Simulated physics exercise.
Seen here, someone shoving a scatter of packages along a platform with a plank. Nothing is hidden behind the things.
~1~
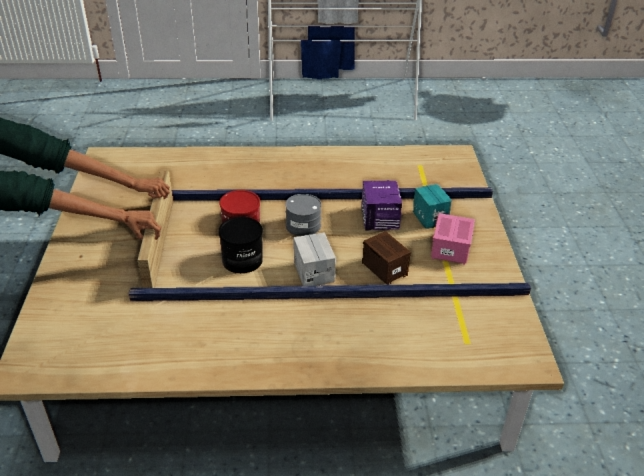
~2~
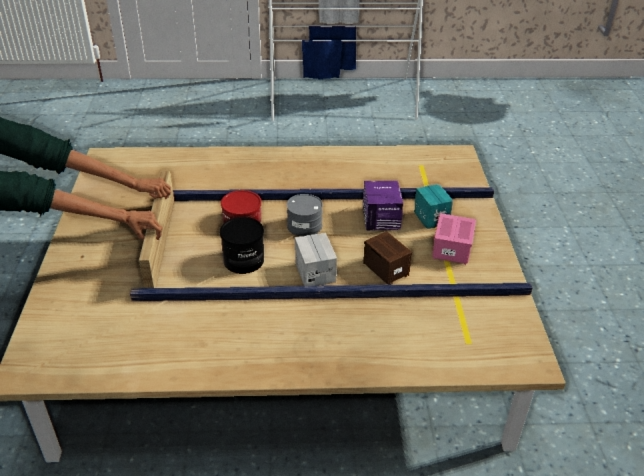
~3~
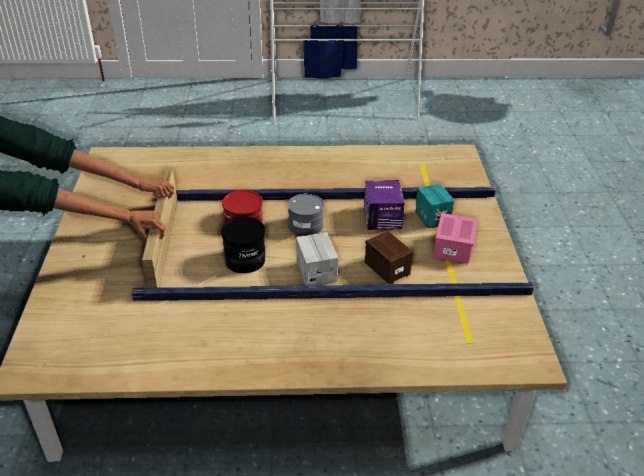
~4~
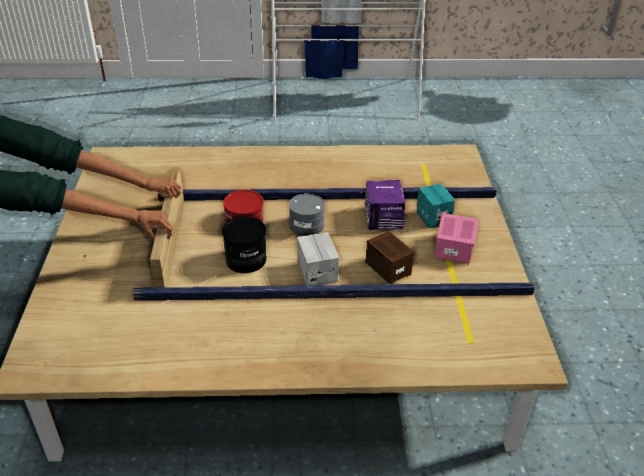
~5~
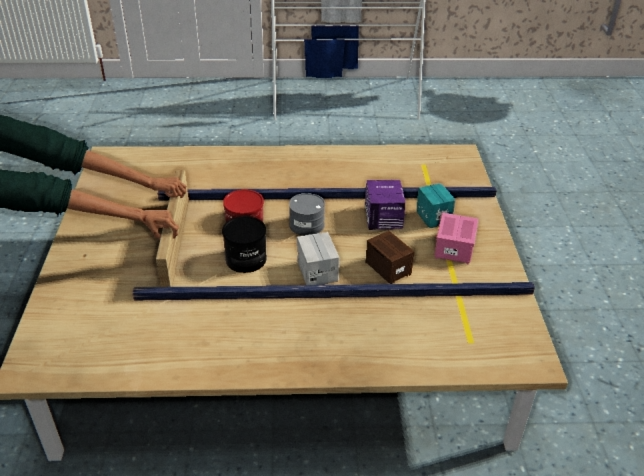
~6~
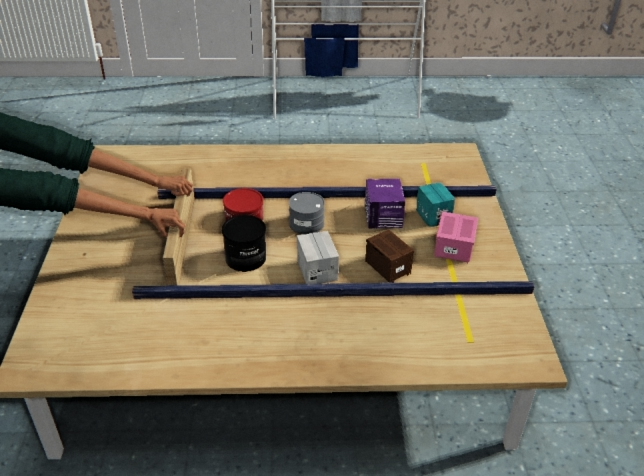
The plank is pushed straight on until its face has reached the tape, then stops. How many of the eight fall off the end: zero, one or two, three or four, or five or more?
In the end the number that fall off is one or two.
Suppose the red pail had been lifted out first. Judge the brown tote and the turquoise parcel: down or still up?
The brown tote stays on; the turquoise parcel is lost.
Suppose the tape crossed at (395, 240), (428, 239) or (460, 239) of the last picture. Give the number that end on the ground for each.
The counts: 0, 1 and 3.
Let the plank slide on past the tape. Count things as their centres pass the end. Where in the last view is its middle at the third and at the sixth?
About (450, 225), then (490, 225).
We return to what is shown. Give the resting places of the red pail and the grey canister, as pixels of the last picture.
First (457, 206), then (486, 223).
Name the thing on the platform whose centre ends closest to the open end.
The purple box ends nearest.
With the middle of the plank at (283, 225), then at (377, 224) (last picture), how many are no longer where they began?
4 and 8.
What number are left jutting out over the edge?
1 of them.
Soon after, none off yet; pink tote at rest near (456, 237); turquoise parcel at rest near (435, 204); purple box at rest near (384, 203).
After that, none off yet; pink tote at rest near (456, 237); turquoise parcel displaced a little near (451, 201); purple box displaced about its own width near (420, 204).
In the end, the number that fall off is one or two; gone, turquoise parcel and pink tote.
